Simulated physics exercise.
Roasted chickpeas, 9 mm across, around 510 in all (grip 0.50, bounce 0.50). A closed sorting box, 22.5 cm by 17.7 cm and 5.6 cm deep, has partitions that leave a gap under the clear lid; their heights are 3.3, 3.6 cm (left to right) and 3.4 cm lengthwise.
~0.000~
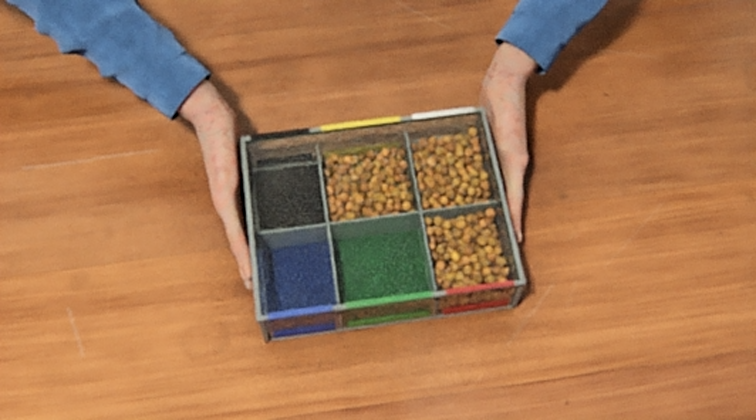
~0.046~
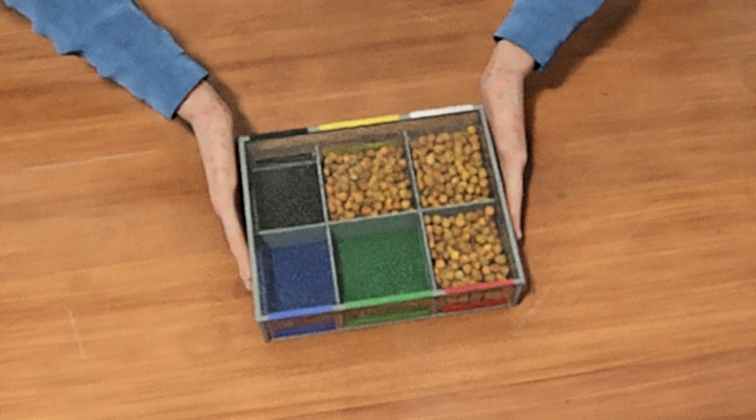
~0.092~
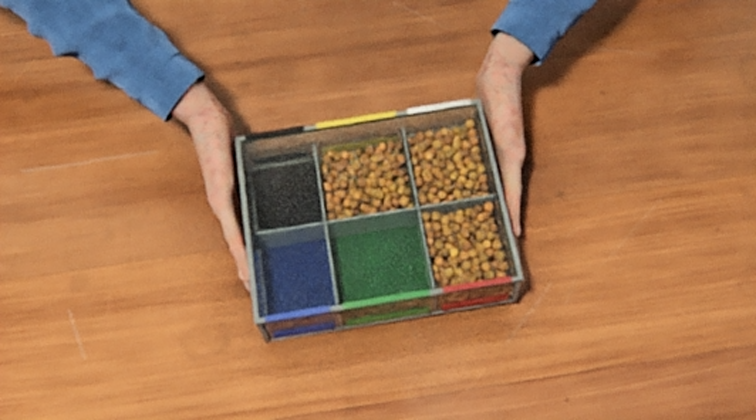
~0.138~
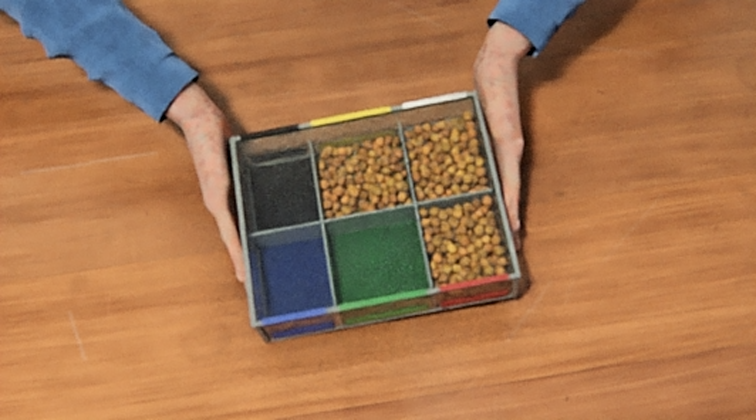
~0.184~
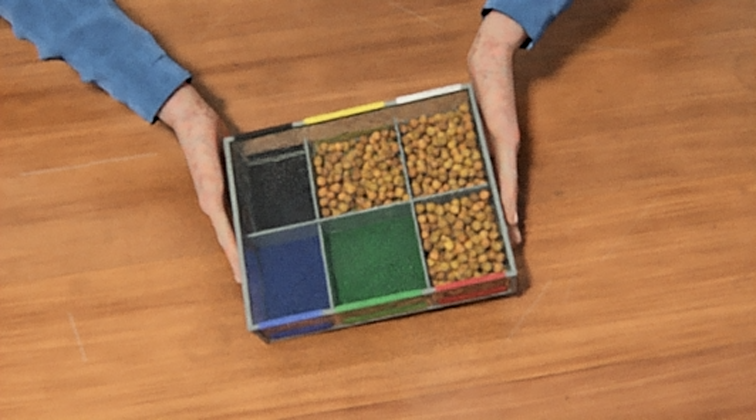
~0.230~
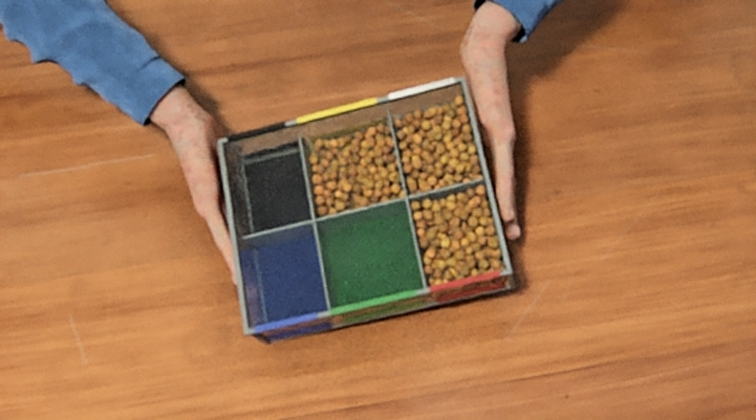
Two hands in blue sleeves held a clear-lidded, divided box on a wooden table and gradually tilted it toward its left front corner, while the roasted chickpeas stayed in the same three compartments.
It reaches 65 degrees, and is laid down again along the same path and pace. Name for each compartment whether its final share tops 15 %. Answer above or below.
Red compartment: Above; blue compartment: Below; green compartment: Below; yellow compartment: Above; white compartment: Above; black compartment: Below.
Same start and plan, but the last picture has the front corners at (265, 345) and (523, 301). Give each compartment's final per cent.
Red 45; blue 0; green 5; yellow 25; white 25; black 0.
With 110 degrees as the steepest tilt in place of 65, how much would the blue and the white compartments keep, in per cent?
Blue 45, white 15.
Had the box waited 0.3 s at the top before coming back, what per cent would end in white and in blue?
In that case white 30, blue 5.
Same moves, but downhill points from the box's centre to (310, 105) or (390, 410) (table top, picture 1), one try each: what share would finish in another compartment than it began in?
About 10 and 10 per cent.
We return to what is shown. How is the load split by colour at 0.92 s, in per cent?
Red 35, blue 0, green 0, yellow 25, white 35, black 0.
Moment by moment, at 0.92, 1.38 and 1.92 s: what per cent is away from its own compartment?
About 5, 20, 20.
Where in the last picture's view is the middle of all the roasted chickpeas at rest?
Around (422, 215).
After 0.92 s, tilt 65 degrees; red 35 %, yellow 25 %, white 35 %.
After 1.38 s, tilt 28 degrees; red 30 %, blue 5 %, green 10 %, yellow 25 %, white 30 %.
After 1.92 s, tilt 0 degrees; red 30 %, blue 5 %, green 10 %, yellow 25 %, white 30 %.
In the end, at 2.2 s, red 30 %, blue 5 %, green 10 %, yellow 25 %, white 30 %, black 0 %.
